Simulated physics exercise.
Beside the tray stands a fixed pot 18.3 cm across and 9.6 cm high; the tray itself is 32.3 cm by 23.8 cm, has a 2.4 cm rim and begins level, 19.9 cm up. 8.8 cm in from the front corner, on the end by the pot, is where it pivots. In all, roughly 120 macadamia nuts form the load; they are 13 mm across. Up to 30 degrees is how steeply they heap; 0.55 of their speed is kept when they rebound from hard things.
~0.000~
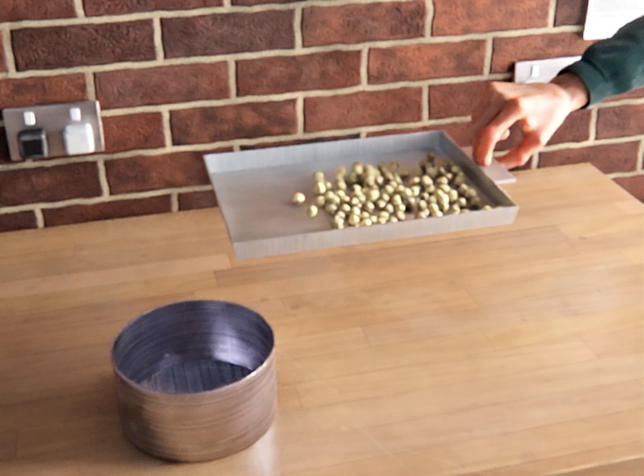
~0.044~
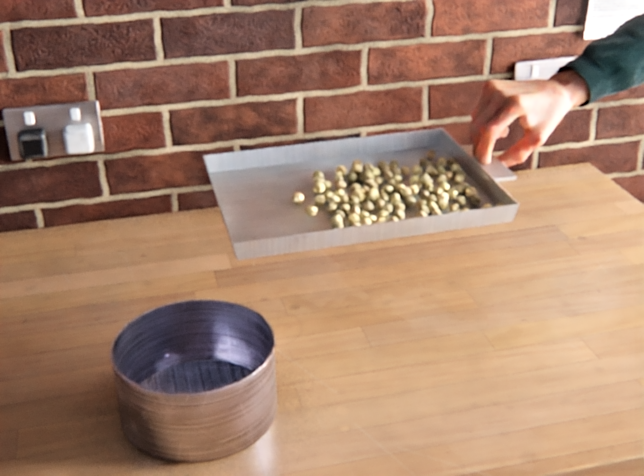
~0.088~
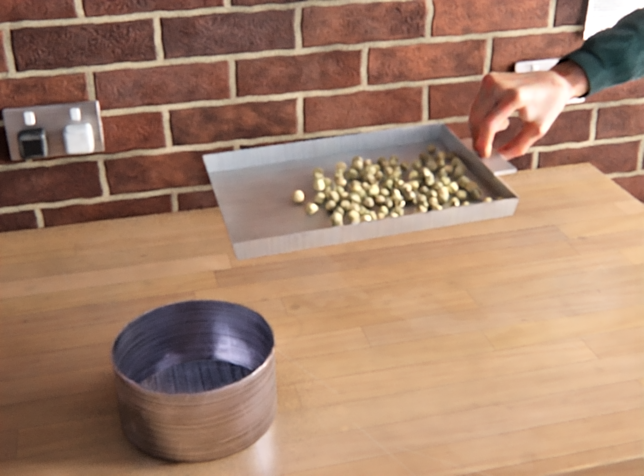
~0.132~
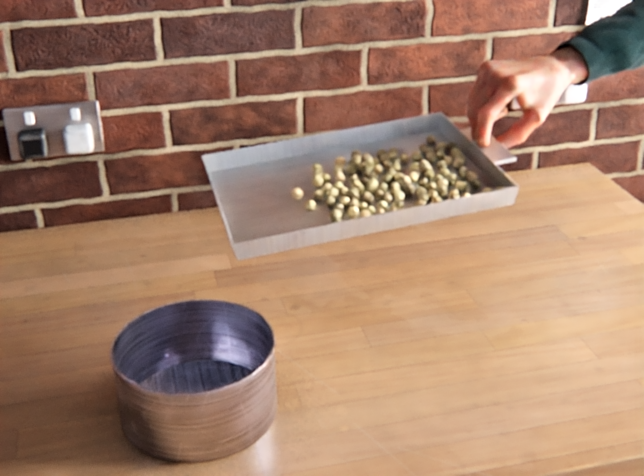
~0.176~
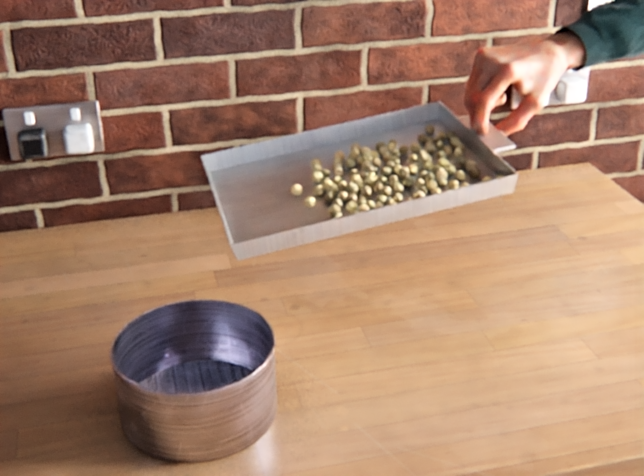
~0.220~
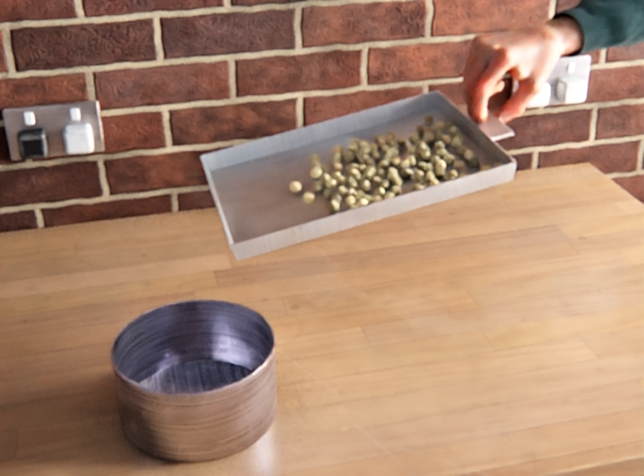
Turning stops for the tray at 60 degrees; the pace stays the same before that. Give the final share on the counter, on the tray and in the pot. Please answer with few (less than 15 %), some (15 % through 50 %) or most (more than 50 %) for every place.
Counter: Few, tray: Most, pot: Few.
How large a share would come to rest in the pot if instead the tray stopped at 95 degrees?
In that case some 60 per cent.
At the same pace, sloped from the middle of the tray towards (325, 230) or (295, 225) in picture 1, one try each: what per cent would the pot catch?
That would be close to 0 per cent, then close to 10 per cent.
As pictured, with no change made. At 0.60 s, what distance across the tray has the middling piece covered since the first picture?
Displacement on the tray: Roughly 10 cm.
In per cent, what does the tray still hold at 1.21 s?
Roughly 90 per cent.
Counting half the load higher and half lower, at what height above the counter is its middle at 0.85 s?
Some 22 cm above the counter.
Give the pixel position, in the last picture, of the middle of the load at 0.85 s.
By then the middle of the load sits around (229, 203).
After 0.60 s, tilt 35 degrees; the tray holds 100 %, the pot 0 %.
After 0.85 s, tilt 50 degrees; the tray holds 95 %, the pot 0 %.
After 1.21 s, tilt 60 degrees; the tray holds 90 %, the pot 5 %.
In the end, at 1.8 s, counter 5 %, tray 90 %, pot 5 %.
